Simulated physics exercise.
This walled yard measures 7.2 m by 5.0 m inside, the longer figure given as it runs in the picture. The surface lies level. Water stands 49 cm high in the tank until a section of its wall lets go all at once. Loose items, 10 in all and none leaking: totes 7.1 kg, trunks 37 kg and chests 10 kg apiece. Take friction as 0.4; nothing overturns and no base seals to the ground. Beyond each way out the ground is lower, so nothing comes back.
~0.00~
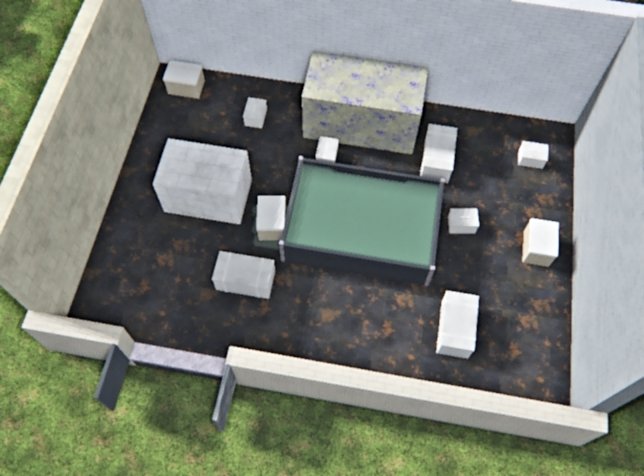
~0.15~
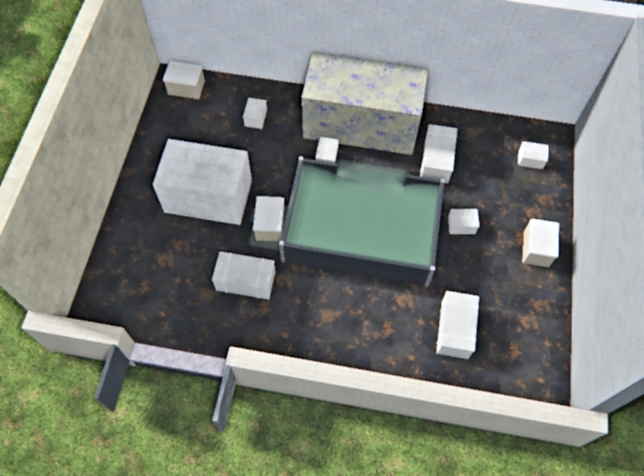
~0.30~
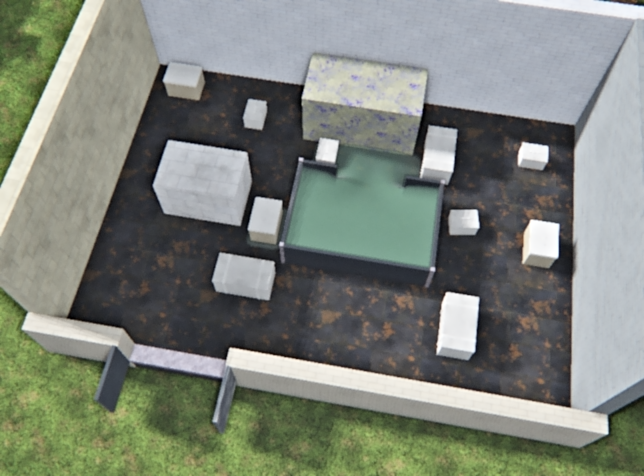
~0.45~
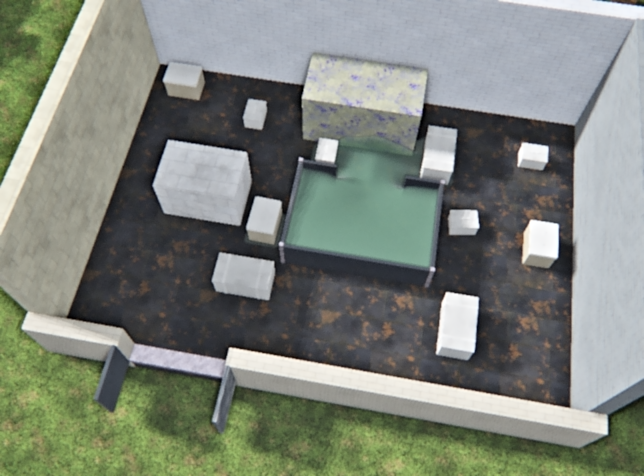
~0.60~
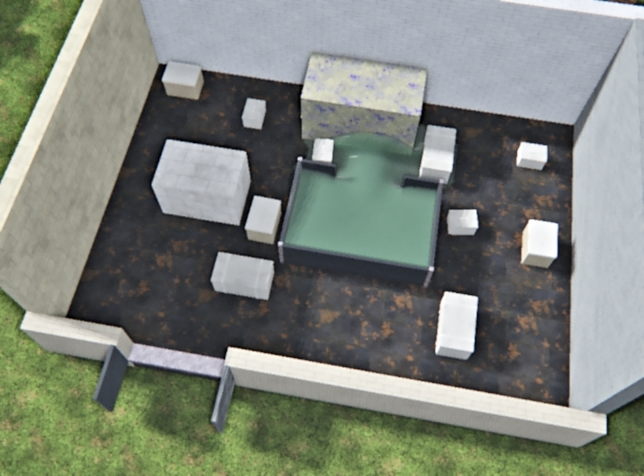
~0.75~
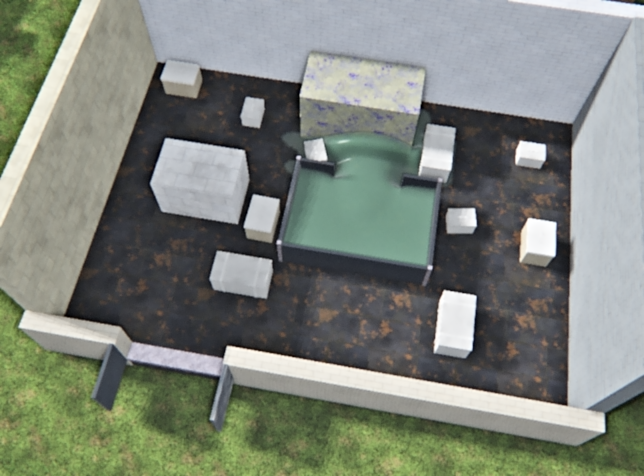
Green water pouring through the far side of a walled tank in a yard, spreading against a speckled block and nudging a small pale box left.
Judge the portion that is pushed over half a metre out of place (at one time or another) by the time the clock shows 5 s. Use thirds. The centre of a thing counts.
Share: Between one and two thirds.
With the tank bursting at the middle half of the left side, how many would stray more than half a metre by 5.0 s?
In that case 3 of them.
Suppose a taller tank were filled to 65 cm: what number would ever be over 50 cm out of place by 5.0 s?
Then 6.
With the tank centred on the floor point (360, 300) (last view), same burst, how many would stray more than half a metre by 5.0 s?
Then 4.
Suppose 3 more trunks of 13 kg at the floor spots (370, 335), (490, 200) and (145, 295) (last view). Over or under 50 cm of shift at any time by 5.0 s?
In that order: Short of it, past it, under.
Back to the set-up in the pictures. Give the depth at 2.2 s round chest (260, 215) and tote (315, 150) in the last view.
About 3 and 4 cm.
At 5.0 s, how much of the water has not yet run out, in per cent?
About 100 per cent.
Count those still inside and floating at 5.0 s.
I count 3.
After 1.1 s 1 of 10 are over 50 cm from their spots; 0 afloat.
After 2.2 s 2 of 10 are over 50 cm from their spots; 0 afloat.
After 3.5 s 4 of 10 are over 50 cm from their spots; 2 afloat.
After 5.0 s 4 of 10 are over 50 cm from their spots, and 5 have been at some point; 3 afloat.
